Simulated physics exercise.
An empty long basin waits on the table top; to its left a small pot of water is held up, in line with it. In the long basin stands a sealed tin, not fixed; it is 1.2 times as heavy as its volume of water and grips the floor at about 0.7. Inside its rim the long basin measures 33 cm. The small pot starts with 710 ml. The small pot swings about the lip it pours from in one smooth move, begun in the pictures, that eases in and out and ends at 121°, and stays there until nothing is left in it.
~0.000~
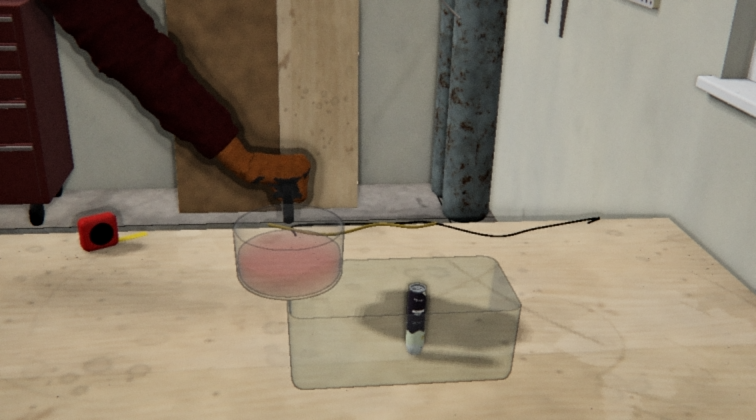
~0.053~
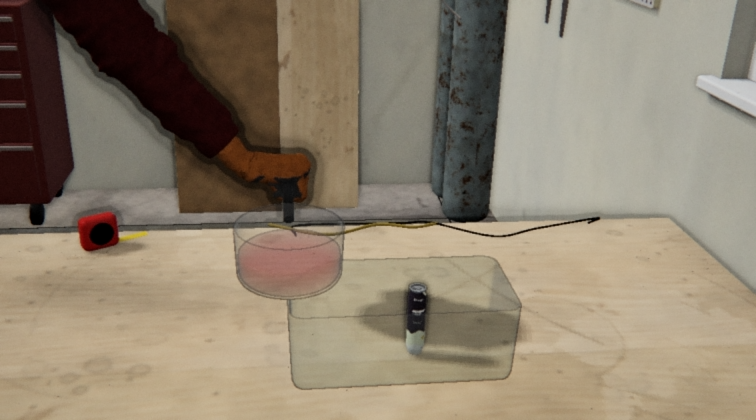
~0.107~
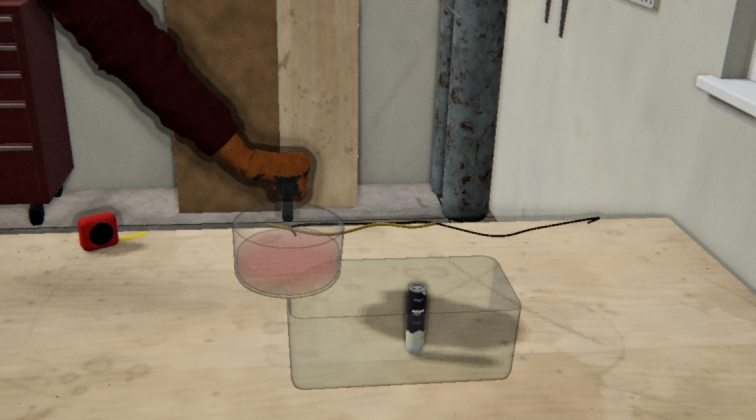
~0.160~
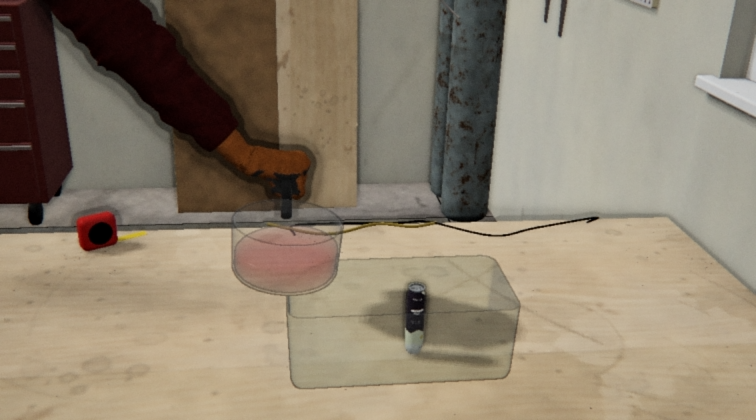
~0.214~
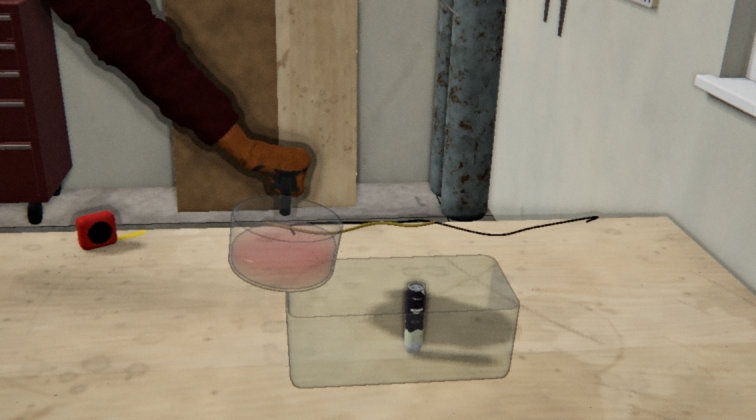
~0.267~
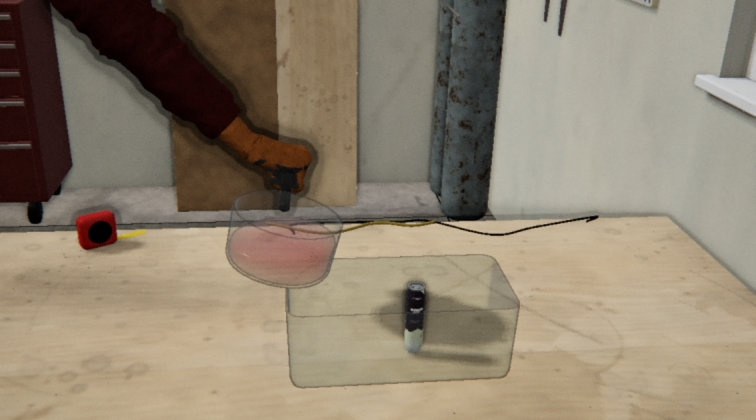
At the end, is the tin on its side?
The tin falls.
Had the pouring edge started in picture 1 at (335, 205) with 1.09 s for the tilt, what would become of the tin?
Then it falls.
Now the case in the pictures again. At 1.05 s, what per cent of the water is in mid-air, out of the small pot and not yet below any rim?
Near 16 in a hundred.
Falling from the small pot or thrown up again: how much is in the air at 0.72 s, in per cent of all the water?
About 30 per cent.
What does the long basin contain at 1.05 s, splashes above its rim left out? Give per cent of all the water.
About 76 per cent.
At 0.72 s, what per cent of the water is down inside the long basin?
About 3 per cent.
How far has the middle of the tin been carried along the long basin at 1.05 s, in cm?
Some 4 cm.
By 0.72 s the tilt is 73° and 66 per cent is still to pour; the tin stands where it began.
By 1.05 s the tilt is 112° and 8 per cent is still to pour; the tin leans 42°.
By 1.39 s the tilt is 121° and 0 per cent is still to pour; the tin lies on its side.
By 1.77 s the tilt is 121° and 0 per cent is still to pour; the tin lies on its side.
At rest the tin lies on its side.
